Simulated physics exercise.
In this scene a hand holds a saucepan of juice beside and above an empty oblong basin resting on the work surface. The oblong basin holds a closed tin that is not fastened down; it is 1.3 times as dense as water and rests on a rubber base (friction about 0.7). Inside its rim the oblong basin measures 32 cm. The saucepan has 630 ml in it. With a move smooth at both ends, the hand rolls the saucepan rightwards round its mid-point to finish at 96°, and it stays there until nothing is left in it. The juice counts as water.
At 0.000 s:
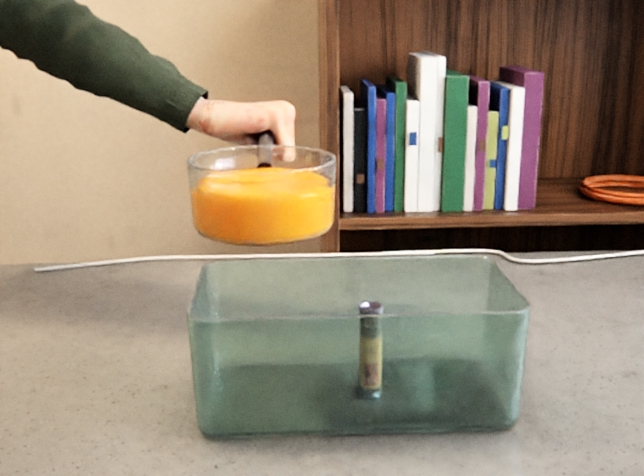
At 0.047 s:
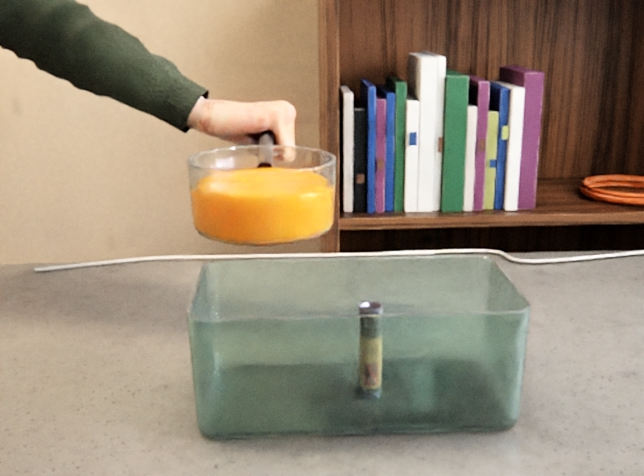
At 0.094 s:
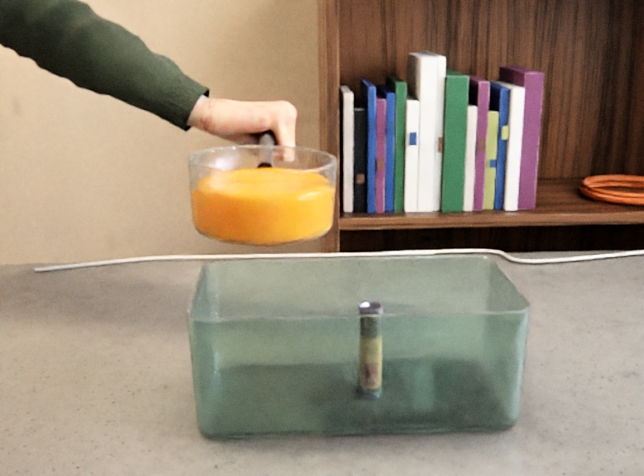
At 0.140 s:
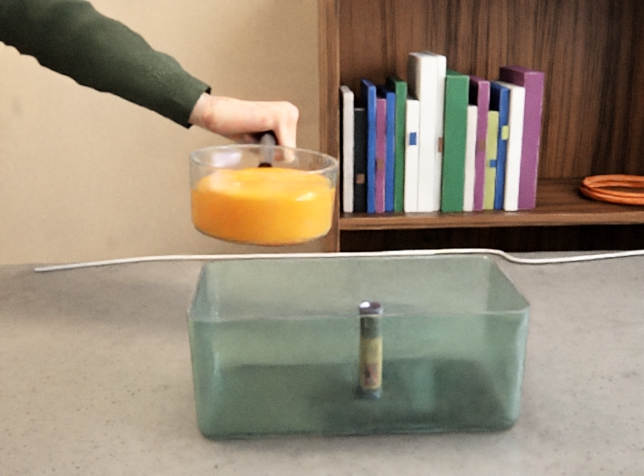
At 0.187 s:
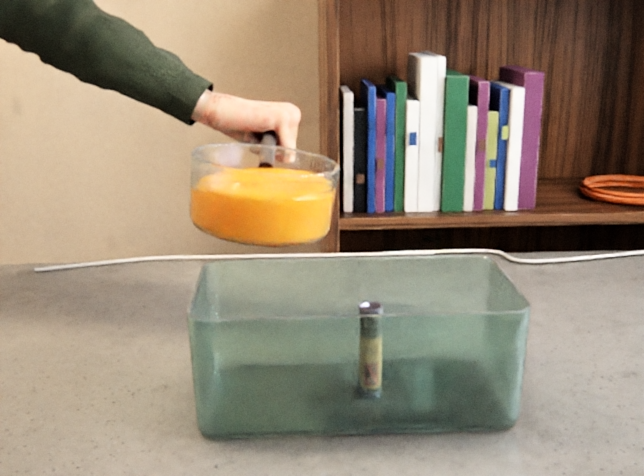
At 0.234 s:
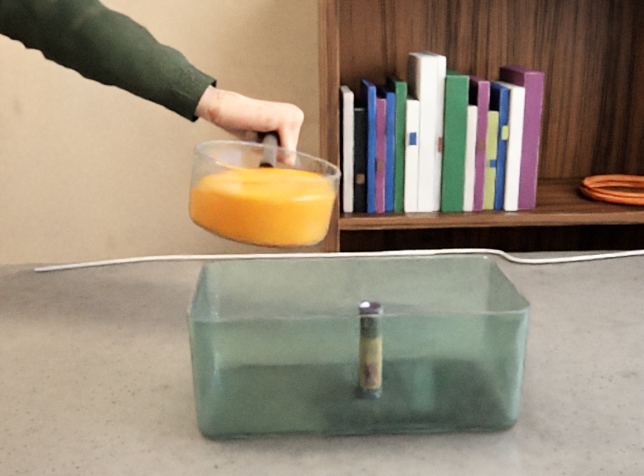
In this clip, a hand in a green sleeve holds a clear saucepan of orange juice above a greenish oblong basin with a small upright tin inside, keeps it level at first, then tilts it slightly to the right.
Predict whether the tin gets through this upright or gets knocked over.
Watch, it's going to hold out.
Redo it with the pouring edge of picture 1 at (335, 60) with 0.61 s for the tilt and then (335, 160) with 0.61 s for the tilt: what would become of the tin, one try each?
Run one: It tumbles. Run two: It tumbles.
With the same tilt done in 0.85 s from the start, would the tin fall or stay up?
In that case the tin stays vertical.
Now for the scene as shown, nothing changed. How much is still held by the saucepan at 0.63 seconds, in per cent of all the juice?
Roughly 66 %.
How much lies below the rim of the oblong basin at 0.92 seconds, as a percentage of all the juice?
I reckon close to 76 per cent.
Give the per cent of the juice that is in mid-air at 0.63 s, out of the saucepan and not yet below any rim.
Estimate: Some 26 % of the total.
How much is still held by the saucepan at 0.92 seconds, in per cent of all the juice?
Around 16 in a hundred.
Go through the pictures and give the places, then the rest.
In the first picture, it leans 0°; its right rim is at (334, 159); the juice meets the walls at (194, 182) and (331, 180); the oblong basin's rim runs from (196, 290) to (510, 282); the tin's top is at (371, 310).
In the second picture, it leans 0°; its right rim is at (334, 160); the juice meets the walls at (195, 182) and (331, 180).
In the third picture, it leans 2°; its right rim is at (335, 162); the juice meets the walls at (195, 182) and (332, 181).
In the fourth picture, it leans 4°; its right rim is at (336, 164); the juice meets the walls at (195, 182) and (332, 181).
In the fifth picture, it leans 7°; its right rim is at (338, 168); the juice meets the walls at (196, 182) and (332, 181).
In the sixth picture, it leans 11°; its right rim is at (339, 173); the juice meets the walls at (195, 182) and (334, 182).
After 0.63 s the tilt is 62° and 66 per cent is still to pour; the tin stands where it began.
After 0.92 s the tilt is 92° and 16 per cent is still to pour; the tin stands where it began.
After 1.23 s the tilt is 96° and 2 per cent is still to pour; the tin stands where it began.
After 1.56 s the tilt is 96° and 0 per cent is still to pour; the tin stands where it began.
In the end the tin stands where it began.
